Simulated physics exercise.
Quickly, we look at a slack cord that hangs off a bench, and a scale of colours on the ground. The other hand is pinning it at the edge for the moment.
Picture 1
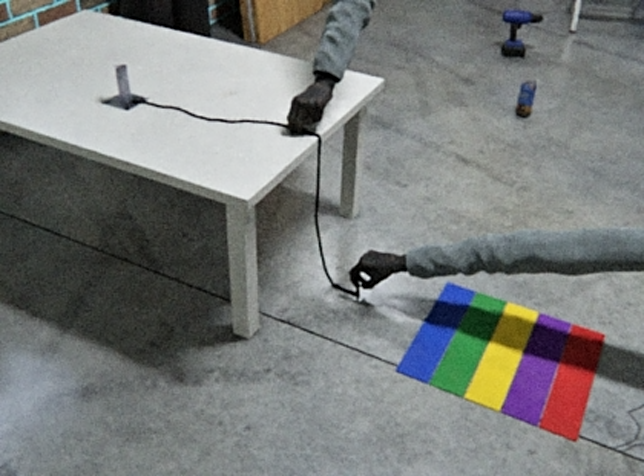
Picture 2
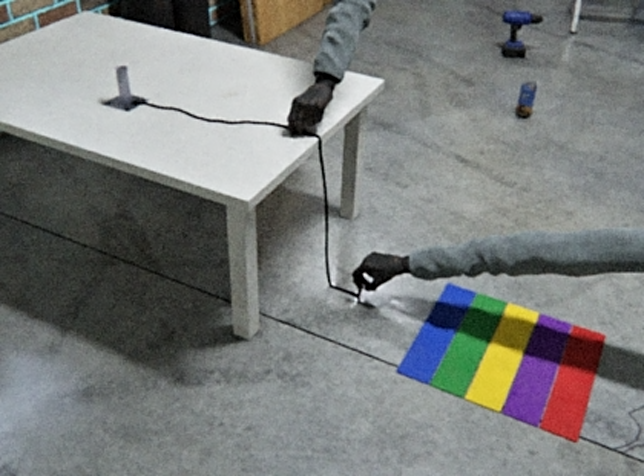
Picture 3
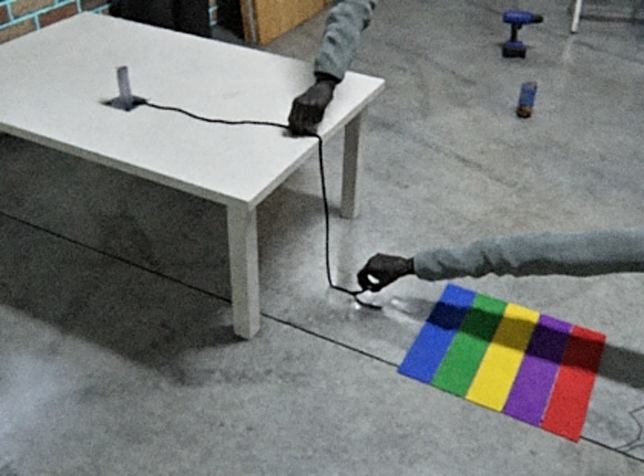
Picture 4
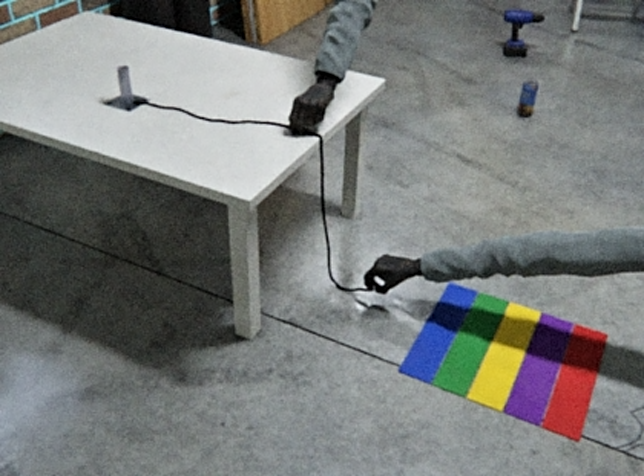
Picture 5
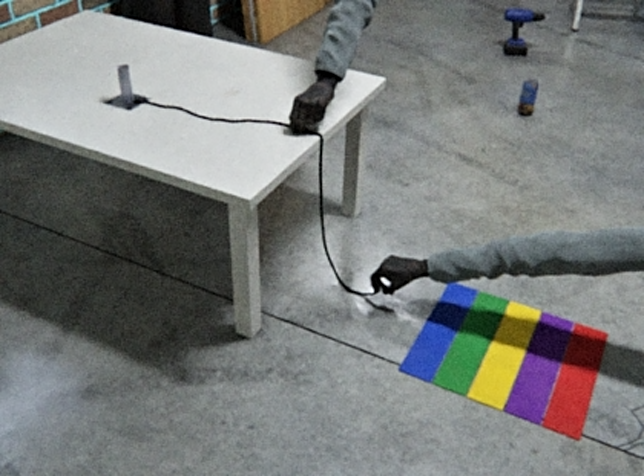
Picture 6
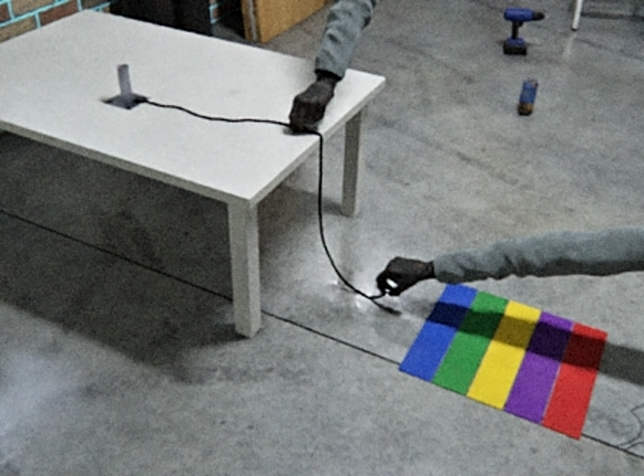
On a grey concrete floor seen from above at an angle, a white table stands at the left, with a drill behind it at the upper right. A black cord runs from a small upright piece across the tabletop and over the edge, near a mat striped blue, green, yellow, purple and red. One hand pins the cord at the edge while the other draws its lower end slightly rightward.
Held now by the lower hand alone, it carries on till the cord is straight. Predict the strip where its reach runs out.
Its reach runs out at the green strip.
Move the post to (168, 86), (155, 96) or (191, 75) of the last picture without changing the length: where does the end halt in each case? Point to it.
Try by try, around (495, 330), (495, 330) and (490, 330).
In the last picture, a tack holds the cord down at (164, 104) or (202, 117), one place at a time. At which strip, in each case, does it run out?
Strip by try: Green / green.
A little later, end near (413, 301); short of the strips.
Next, end near (452, 315); over blue.
When it is tight, end near (475, 323); over green. It gets as far as the green strip.
